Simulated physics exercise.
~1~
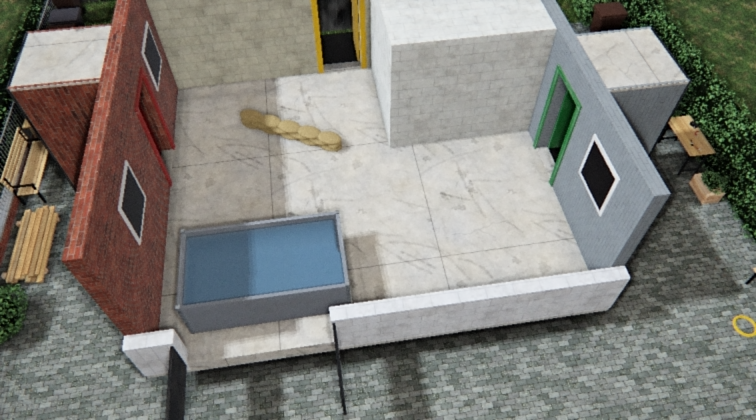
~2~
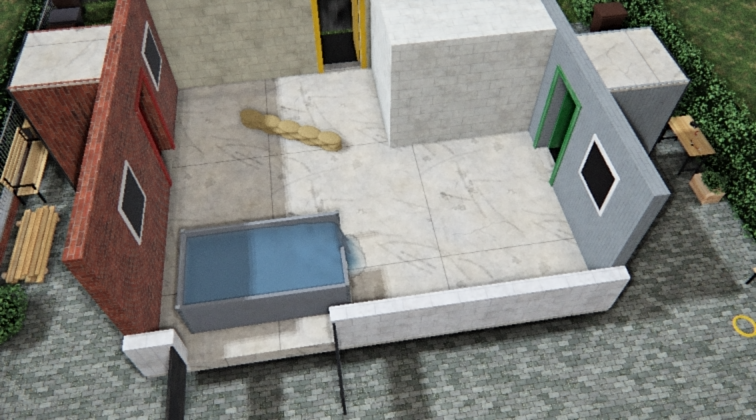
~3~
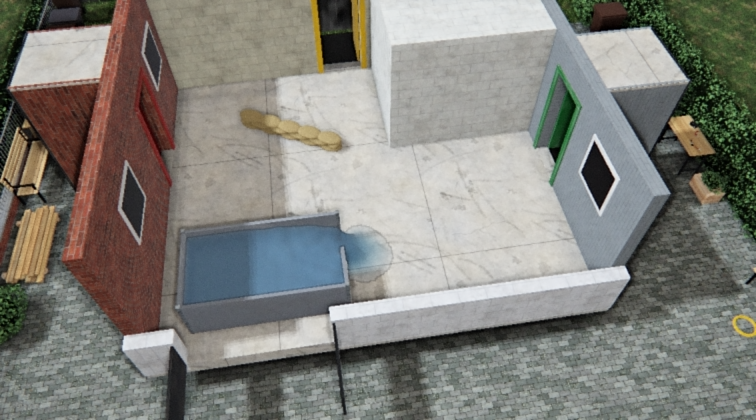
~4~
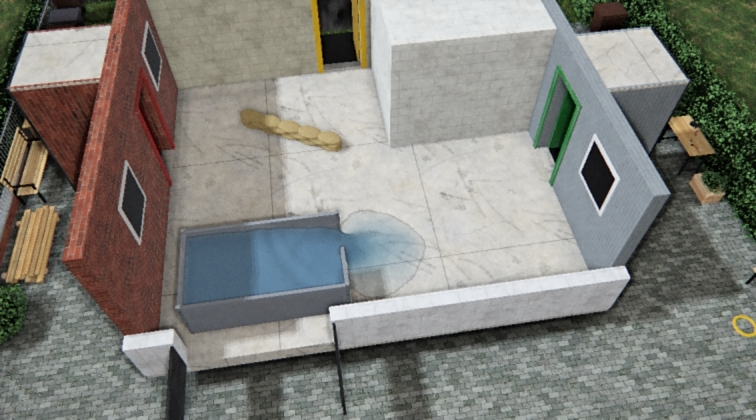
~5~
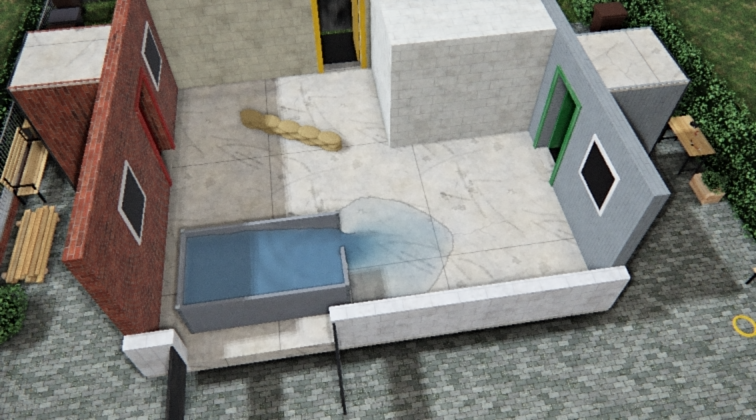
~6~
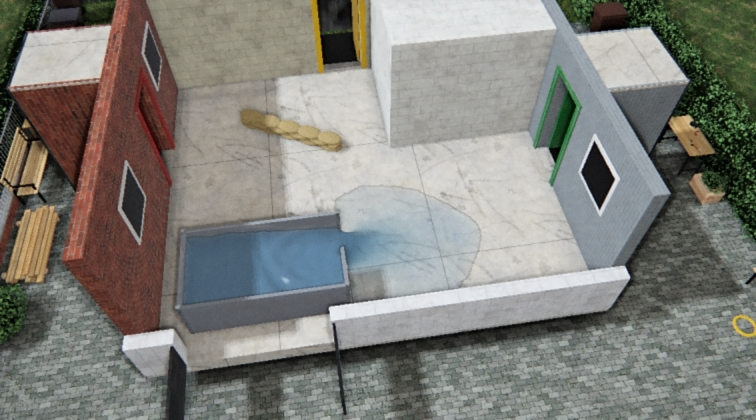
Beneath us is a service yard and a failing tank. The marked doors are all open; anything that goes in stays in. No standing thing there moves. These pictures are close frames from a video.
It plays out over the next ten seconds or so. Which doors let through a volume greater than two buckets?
In the end I predict the yellow door will remain at two buckets or below, I predict the green door will overshoot two buckets, I predict the red door will remain at two buckets or below.
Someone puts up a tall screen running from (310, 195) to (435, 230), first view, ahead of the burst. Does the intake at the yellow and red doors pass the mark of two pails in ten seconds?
The way I see it, the yellow door misses the amount while the red door exceeds the amount.
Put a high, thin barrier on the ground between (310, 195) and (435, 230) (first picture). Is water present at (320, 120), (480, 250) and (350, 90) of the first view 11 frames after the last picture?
Untouched, submerged, untouched.
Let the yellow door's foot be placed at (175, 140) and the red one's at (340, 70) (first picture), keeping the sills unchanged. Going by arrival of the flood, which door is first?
I say the green-painted one.
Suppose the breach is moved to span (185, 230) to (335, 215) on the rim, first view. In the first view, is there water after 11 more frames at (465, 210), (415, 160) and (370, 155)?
So that's left bare for the first, waterlogged for the second and waterlogged for the third.
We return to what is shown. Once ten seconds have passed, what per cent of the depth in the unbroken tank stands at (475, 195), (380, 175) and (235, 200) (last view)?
Taking the places in turn, I get roughly 10, 8 and 2 percent.
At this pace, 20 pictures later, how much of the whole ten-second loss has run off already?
Roughly 30 per cent.
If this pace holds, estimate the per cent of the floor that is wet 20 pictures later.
About 40 per cent.
A moment on, water covers 35 % of the floor; the yellow door not reached, the green door not reached, the red door not reached.
Next, water covers 40 % of the floor; the yellow door not reached, the green door under two buckets in, the red door not reached.
Then, water covers 40 % of the floor; the yellow door not reached, the green door far over two buckets in, the red door not reached.
Later, water covers 45 % of the floor; the yellow door not reached, the green door far over two buckets in, the red door not reached.
In the end, water covers 85 % of the floor; the yellow door not reached, the green door far over two buckets in, the red door wet at the sill, nothing in.
